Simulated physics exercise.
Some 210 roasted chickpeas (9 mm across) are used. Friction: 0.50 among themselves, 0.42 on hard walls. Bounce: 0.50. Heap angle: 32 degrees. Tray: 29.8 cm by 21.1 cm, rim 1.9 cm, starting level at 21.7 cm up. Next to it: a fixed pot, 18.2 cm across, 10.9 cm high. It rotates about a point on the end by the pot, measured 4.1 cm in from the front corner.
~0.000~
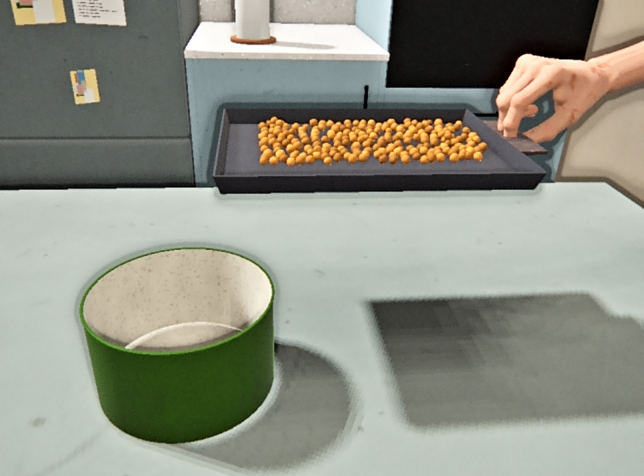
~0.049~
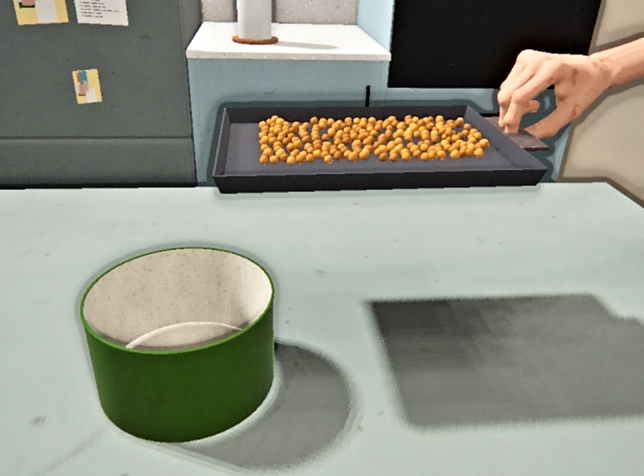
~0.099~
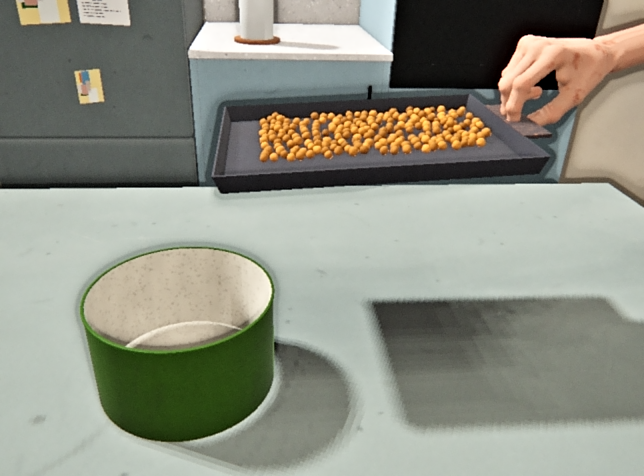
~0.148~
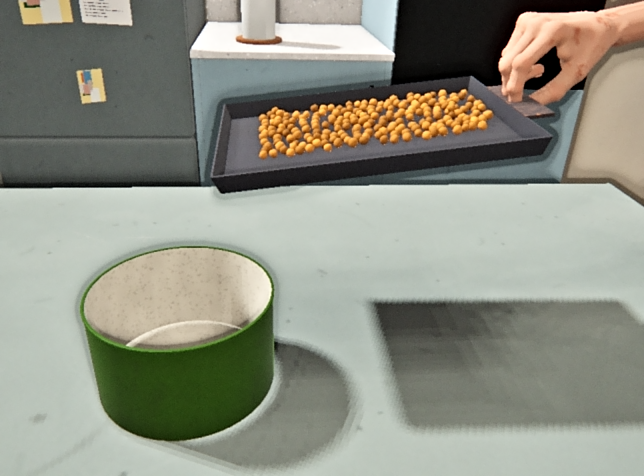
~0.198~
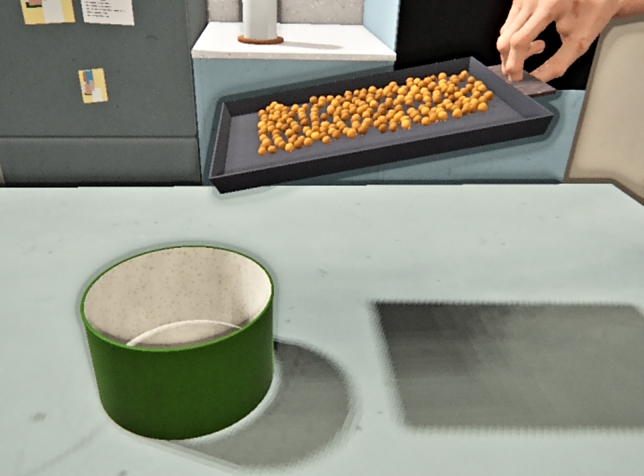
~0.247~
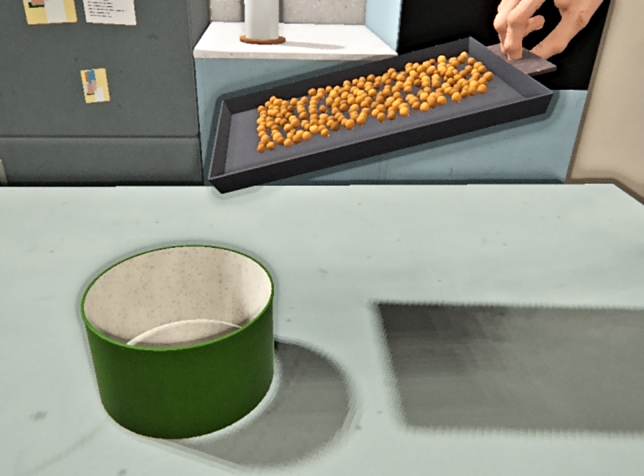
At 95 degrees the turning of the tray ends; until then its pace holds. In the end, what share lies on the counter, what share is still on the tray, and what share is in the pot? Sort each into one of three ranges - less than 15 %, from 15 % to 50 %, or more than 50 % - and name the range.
Ranges: Counter: From 15 % to 50 %; tray: Less than 15 %; pot: More than 50 %.
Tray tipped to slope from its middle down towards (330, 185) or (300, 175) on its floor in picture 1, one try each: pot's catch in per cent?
First try: Around 65 percent; second try: Around 100 percent.
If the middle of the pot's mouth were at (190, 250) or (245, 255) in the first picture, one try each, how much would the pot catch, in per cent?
That gives roughly 75 per cent and then 35 per cent.
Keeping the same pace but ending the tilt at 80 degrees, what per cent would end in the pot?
In that case, near 30 percent.
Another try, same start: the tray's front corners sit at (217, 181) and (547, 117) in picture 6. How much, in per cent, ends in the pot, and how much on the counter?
Final per cent - pot 100, counter 0.
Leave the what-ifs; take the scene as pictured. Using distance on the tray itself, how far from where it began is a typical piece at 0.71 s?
It has moved some 14 cm from its start.
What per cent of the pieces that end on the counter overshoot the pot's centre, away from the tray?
Share: Close to 90 %.
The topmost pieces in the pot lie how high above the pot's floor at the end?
Height: Approx. 1.5 cm.
After 0.71 s, tilt 54 degrees; the tray holds 100 %, the pot 0 %.
After 1.02 s, tilt 79 degrees; the tray holds 70 %, the pot 20 %.
After 1.42 s, tilt 95 degrees; the tray holds 20 %, the pot 35 %.
In the end, at 2.3 s, counter 30 %, tray 0 %, pot 70 %.
